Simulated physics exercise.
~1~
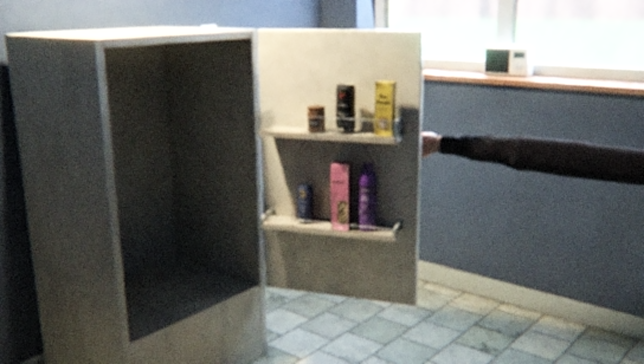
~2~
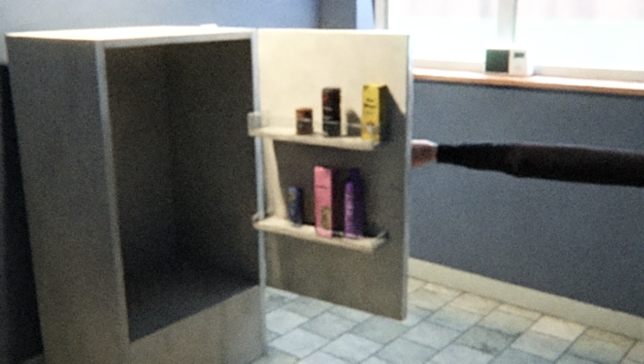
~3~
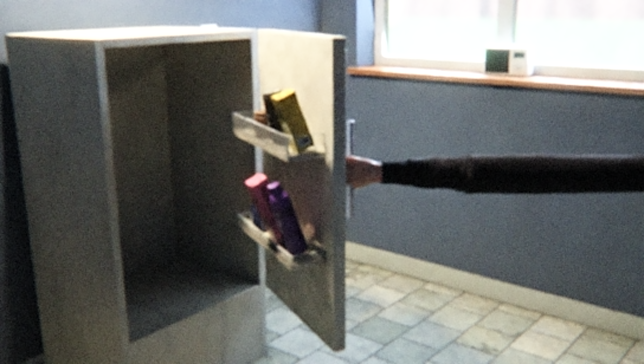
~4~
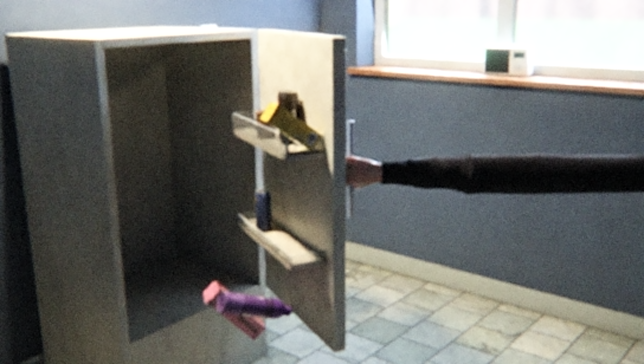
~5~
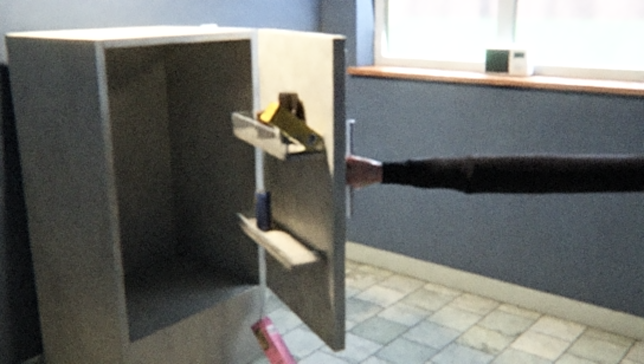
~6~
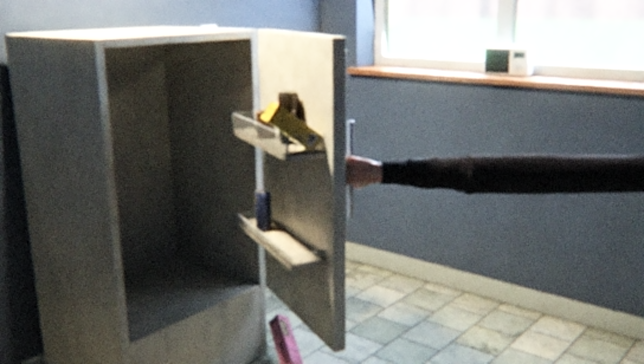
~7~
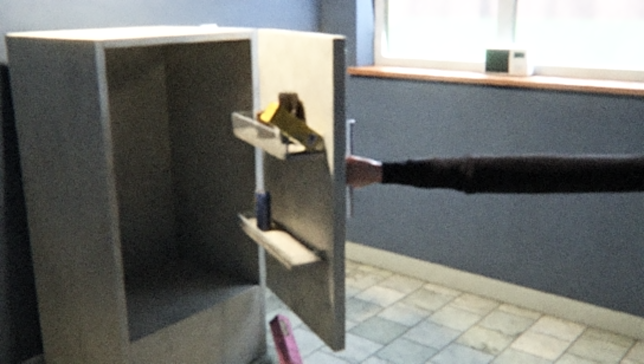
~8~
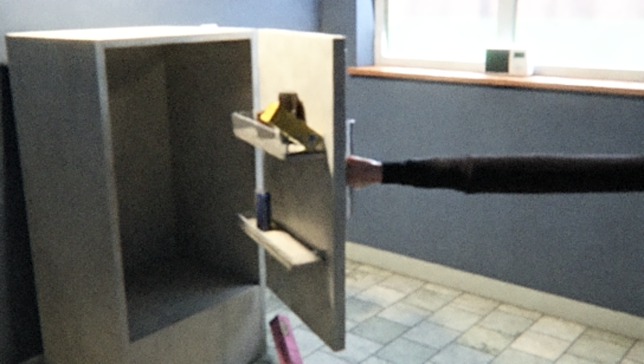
An arm swings a shelved door partway shut, and pink and purple containers tumble out.
